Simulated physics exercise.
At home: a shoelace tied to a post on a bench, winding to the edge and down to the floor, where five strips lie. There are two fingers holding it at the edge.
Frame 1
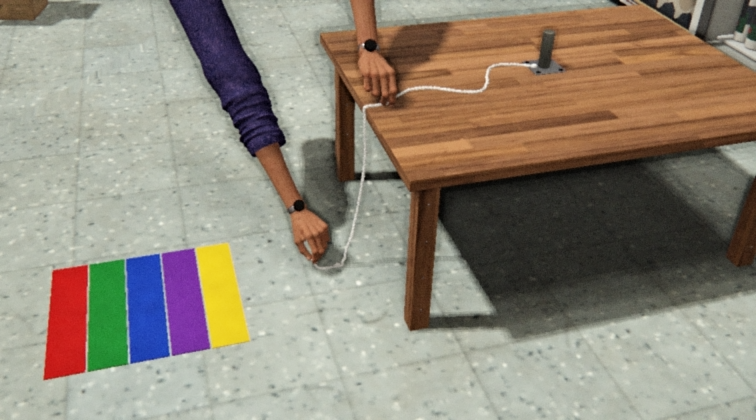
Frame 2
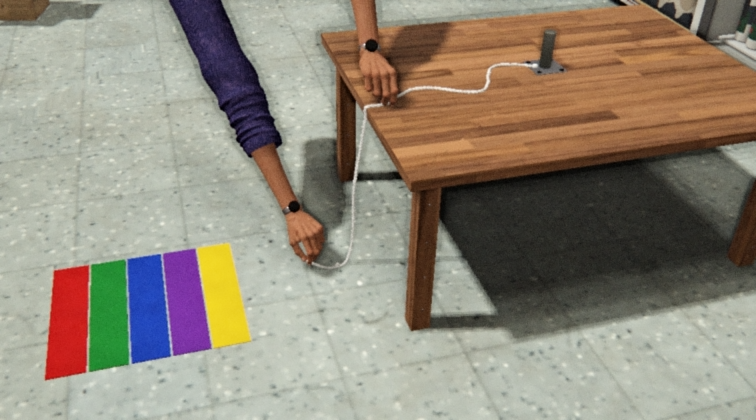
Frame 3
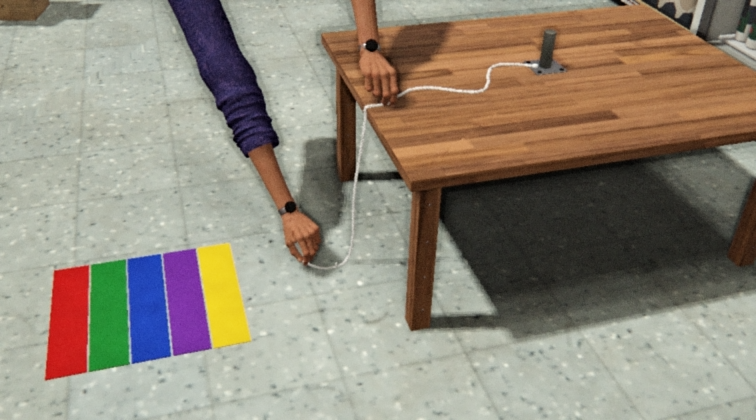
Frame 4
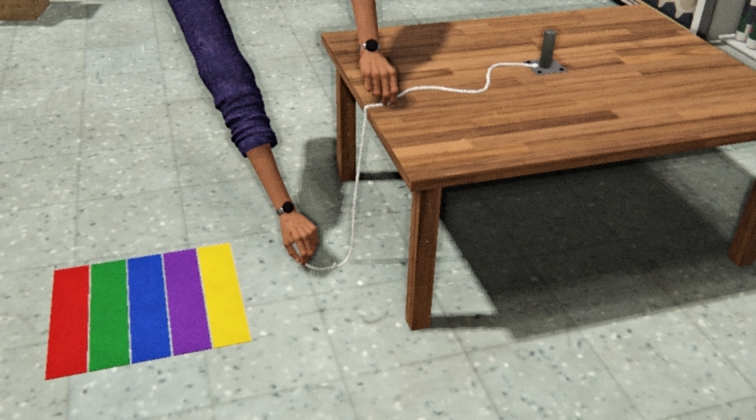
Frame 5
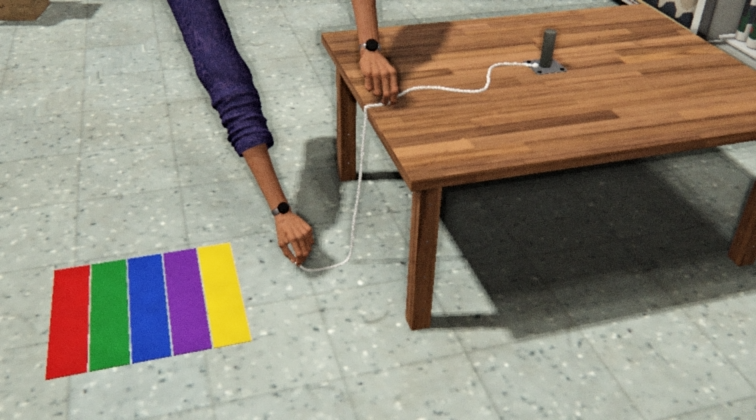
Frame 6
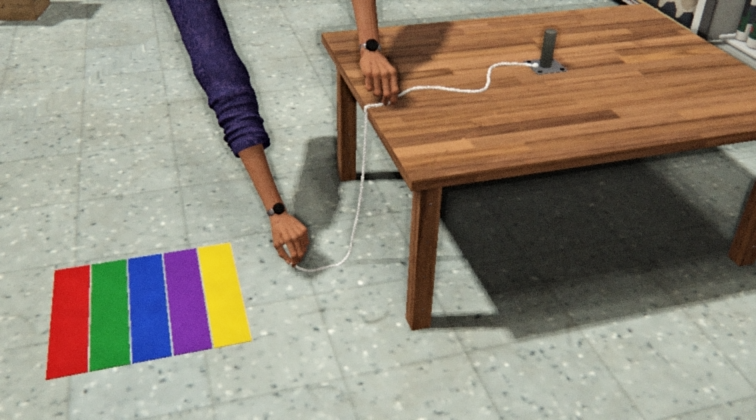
The clip opens on a white cord running from a post on a wooden table, over the edge and down towards the floor, near five coloured strips. One hand pins it at the edge while the other, low down, draws its end slightly left, towards the yellow strip.
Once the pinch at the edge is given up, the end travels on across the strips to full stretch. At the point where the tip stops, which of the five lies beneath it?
The blue strip lies beneath it.
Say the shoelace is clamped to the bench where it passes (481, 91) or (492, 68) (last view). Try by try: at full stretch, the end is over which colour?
You'd see purple the first time and blue the second.
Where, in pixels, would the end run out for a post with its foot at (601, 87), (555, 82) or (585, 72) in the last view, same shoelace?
(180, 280), (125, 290) and (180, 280).
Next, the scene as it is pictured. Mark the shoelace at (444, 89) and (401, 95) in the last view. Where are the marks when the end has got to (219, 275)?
The first sits at about (413, 93) and the second at about (367, 103).
Soon after, end near (219, 275); over yellow.
Then, end near (171, 283); over purple.
At full stretch, end near (141, 288); over blue. It halts on the blue strip.
